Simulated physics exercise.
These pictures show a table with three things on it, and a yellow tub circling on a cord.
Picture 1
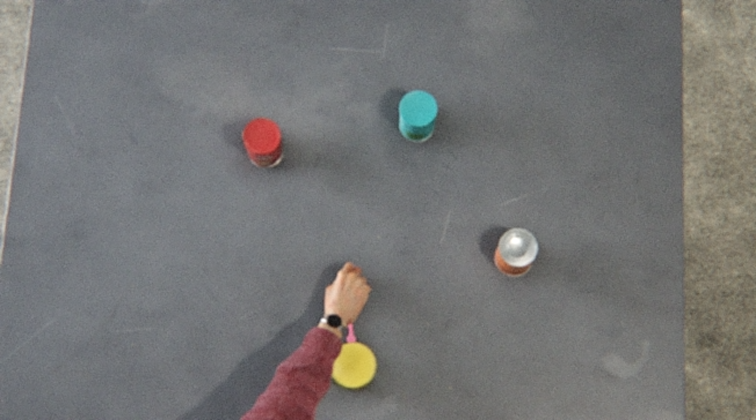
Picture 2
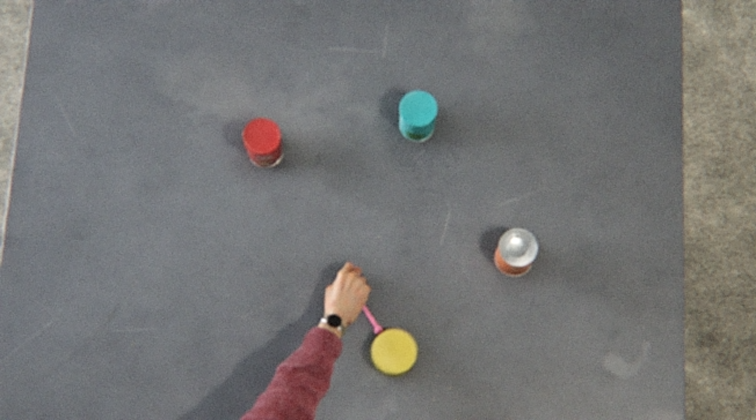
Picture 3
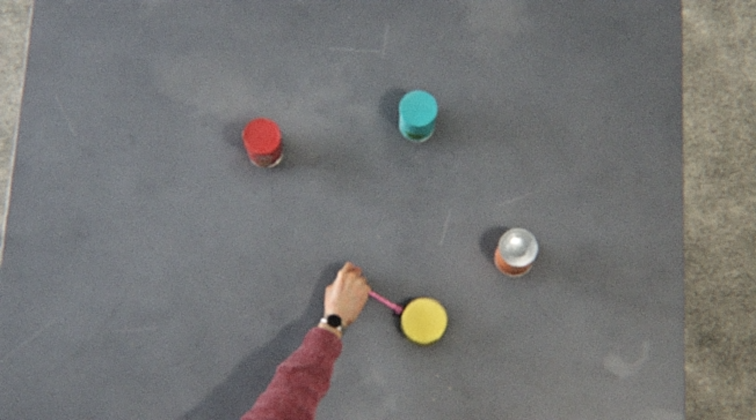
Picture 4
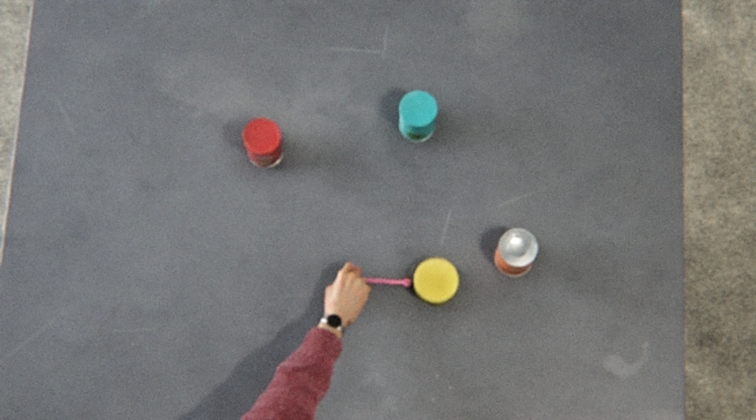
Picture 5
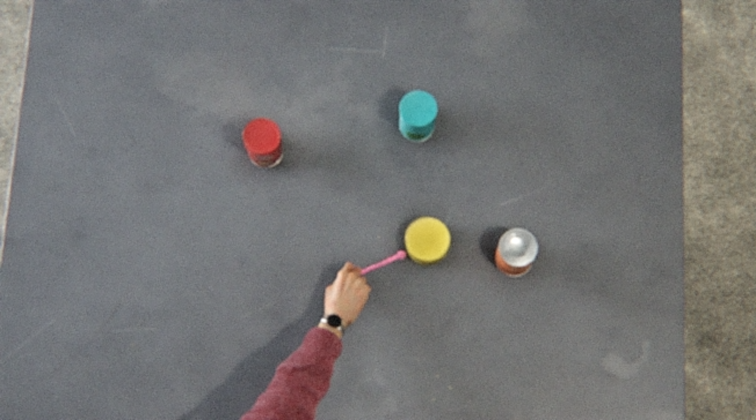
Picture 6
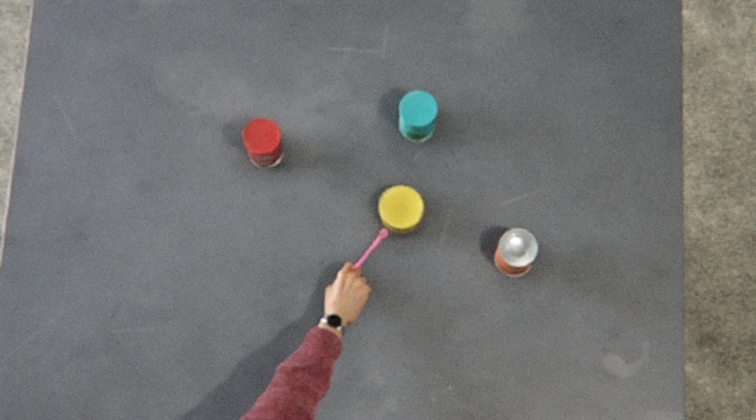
A yellow tub on a pink cord held by a hand swung anticlockwise across a grey table, from below the hand round its right side to above it, while red, turquoise and orange tins stayed still.
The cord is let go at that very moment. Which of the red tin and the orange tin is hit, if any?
The red tin takes the knock and the orange tin stays untouched.
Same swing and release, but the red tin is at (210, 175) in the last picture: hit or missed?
There it stays untouched.
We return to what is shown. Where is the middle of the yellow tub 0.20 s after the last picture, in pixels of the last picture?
Near (285, 142).
Then, 0.08 s later than the last view, tub near (330, 172).
Then, 0.20 s later than the last view, tub near (285, 142); red tin pushed aside.
Finally, tub near (273, 132); red tin pushed aside. The red tin is struck and the orange tin remains clear.
